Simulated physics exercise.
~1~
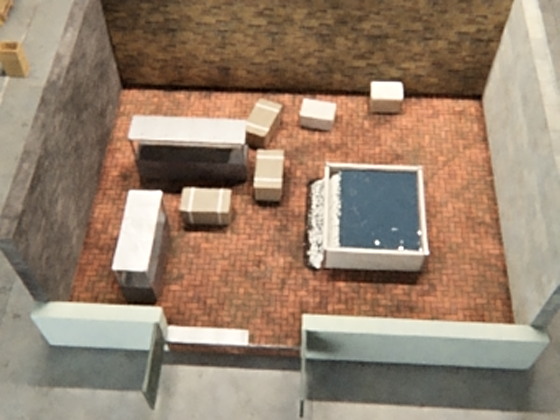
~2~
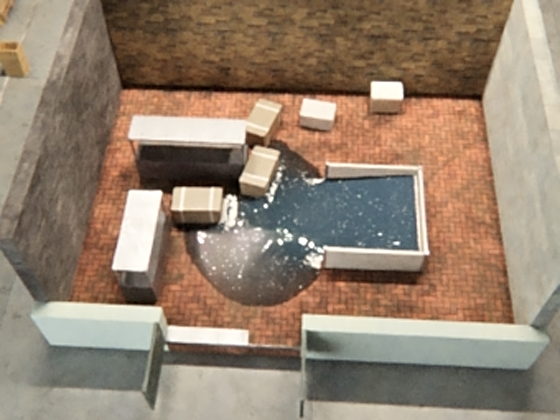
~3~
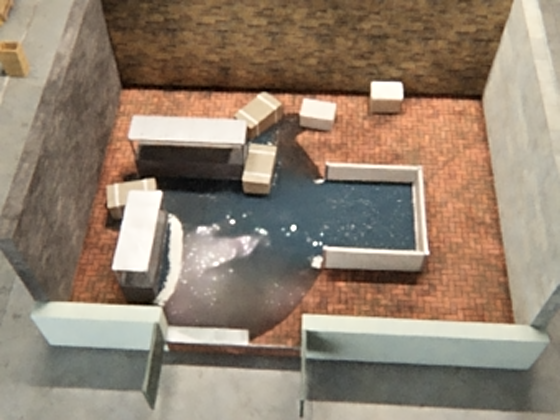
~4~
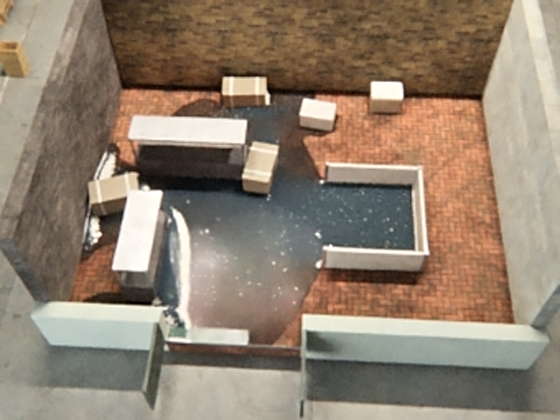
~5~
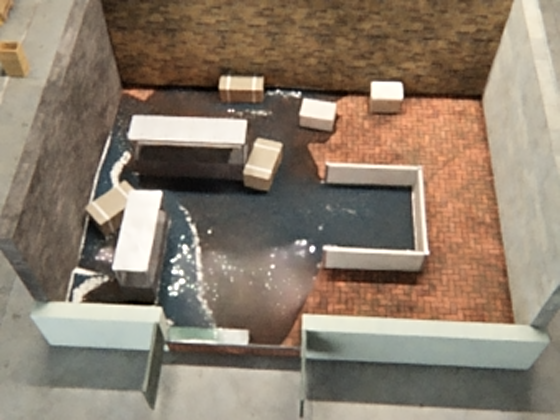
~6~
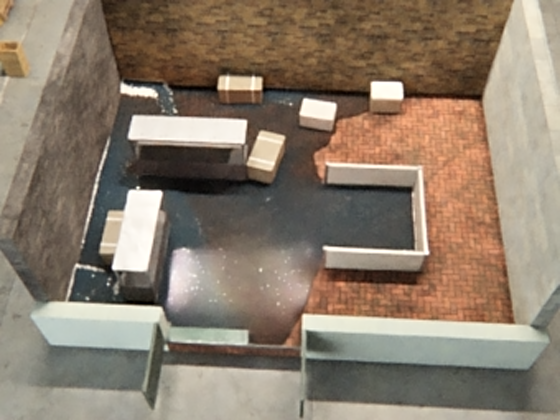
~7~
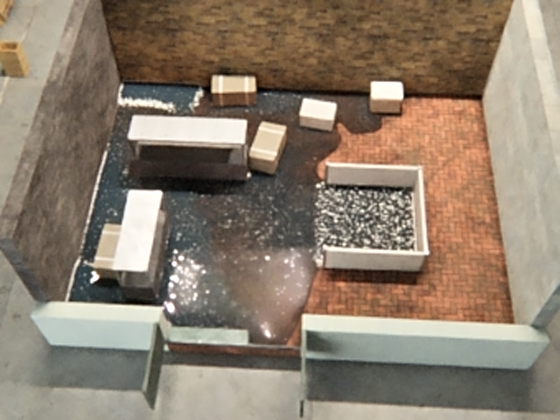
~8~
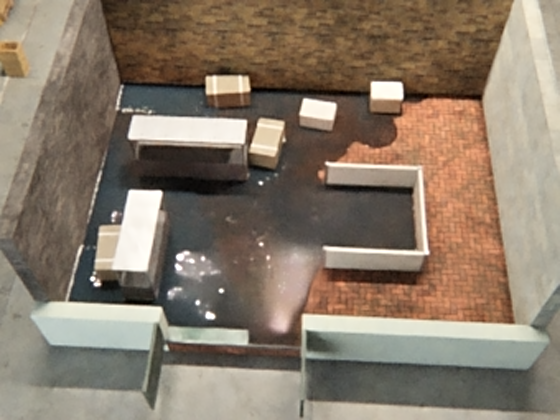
A large square tank of dark blue water with pale walls stands right of centre on a red brick floor, seen from above inside grey and brown walls. Two white-topped tables stand at the left, with tan crates between them and two small white boxes near the back. The tank's left side gives way, and water spills leftward, sweeping one crate past the tables towards the left wall. Another crate slides to the back wall, while a third shifts slightly. Water spreads over the left and back floor, leaving brick dry at the right, as the white boxes stay put.
